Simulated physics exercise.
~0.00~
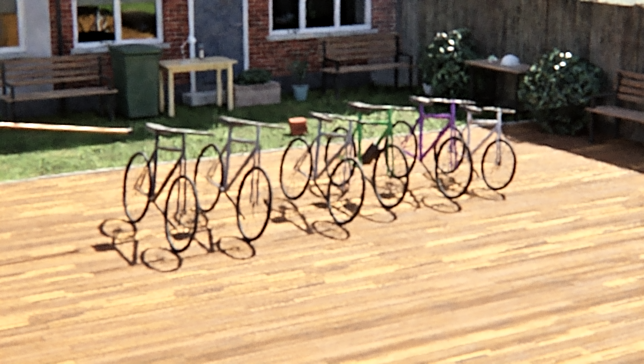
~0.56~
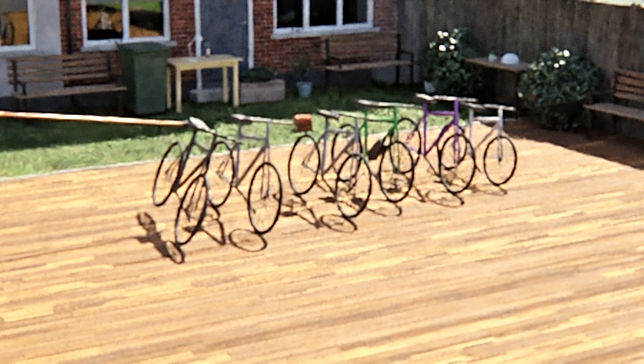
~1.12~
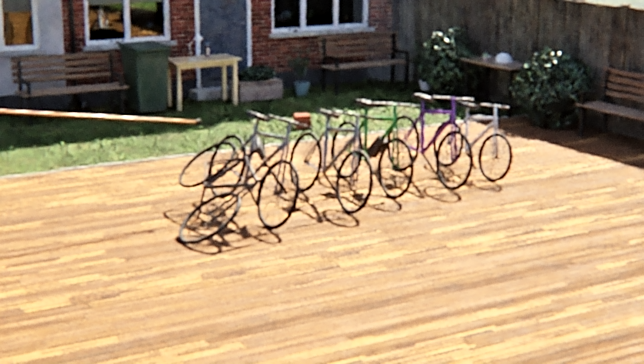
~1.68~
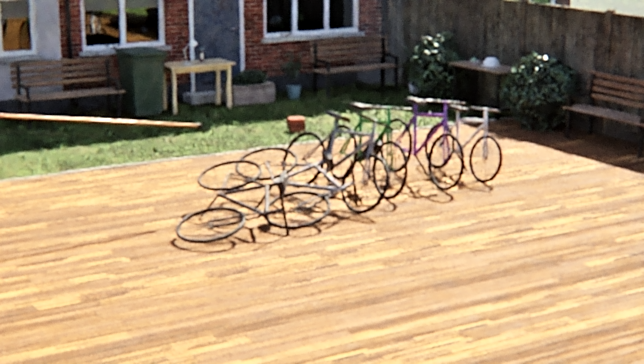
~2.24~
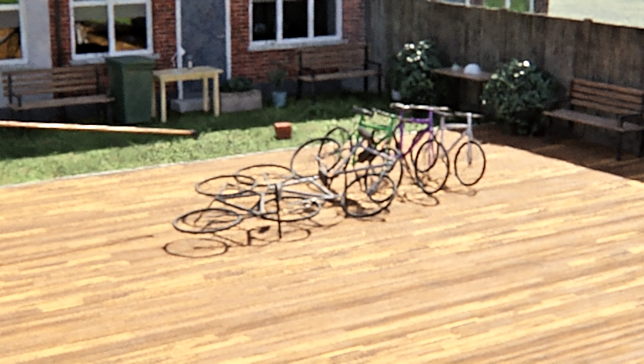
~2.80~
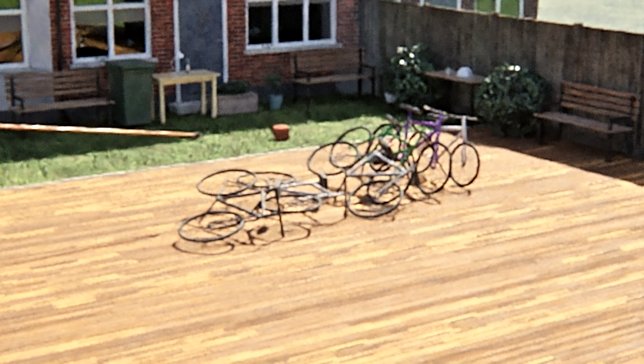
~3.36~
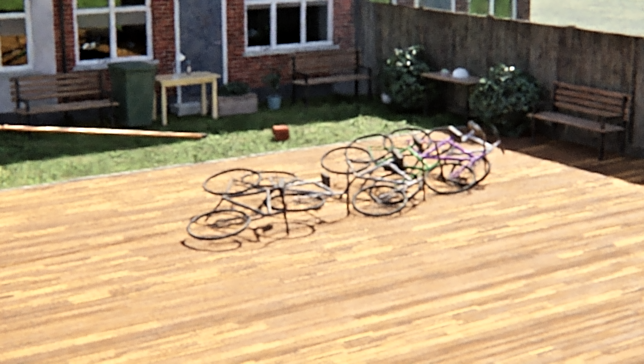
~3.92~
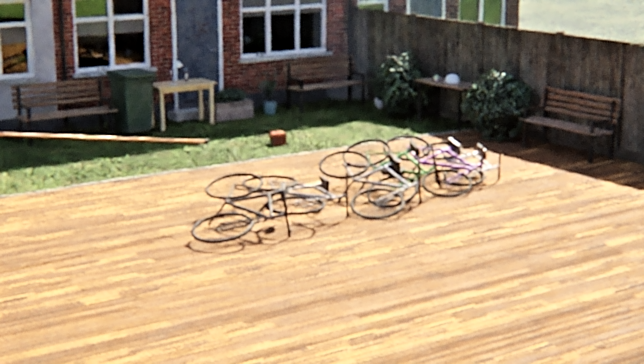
In this clip, a row of bicycles stands on a sunlit wooden deck beside a pole on the grass, until the leftmost one tips right and the rest topple in turn, including the green and purple ones, leaving them all lying in overlapping heaps.
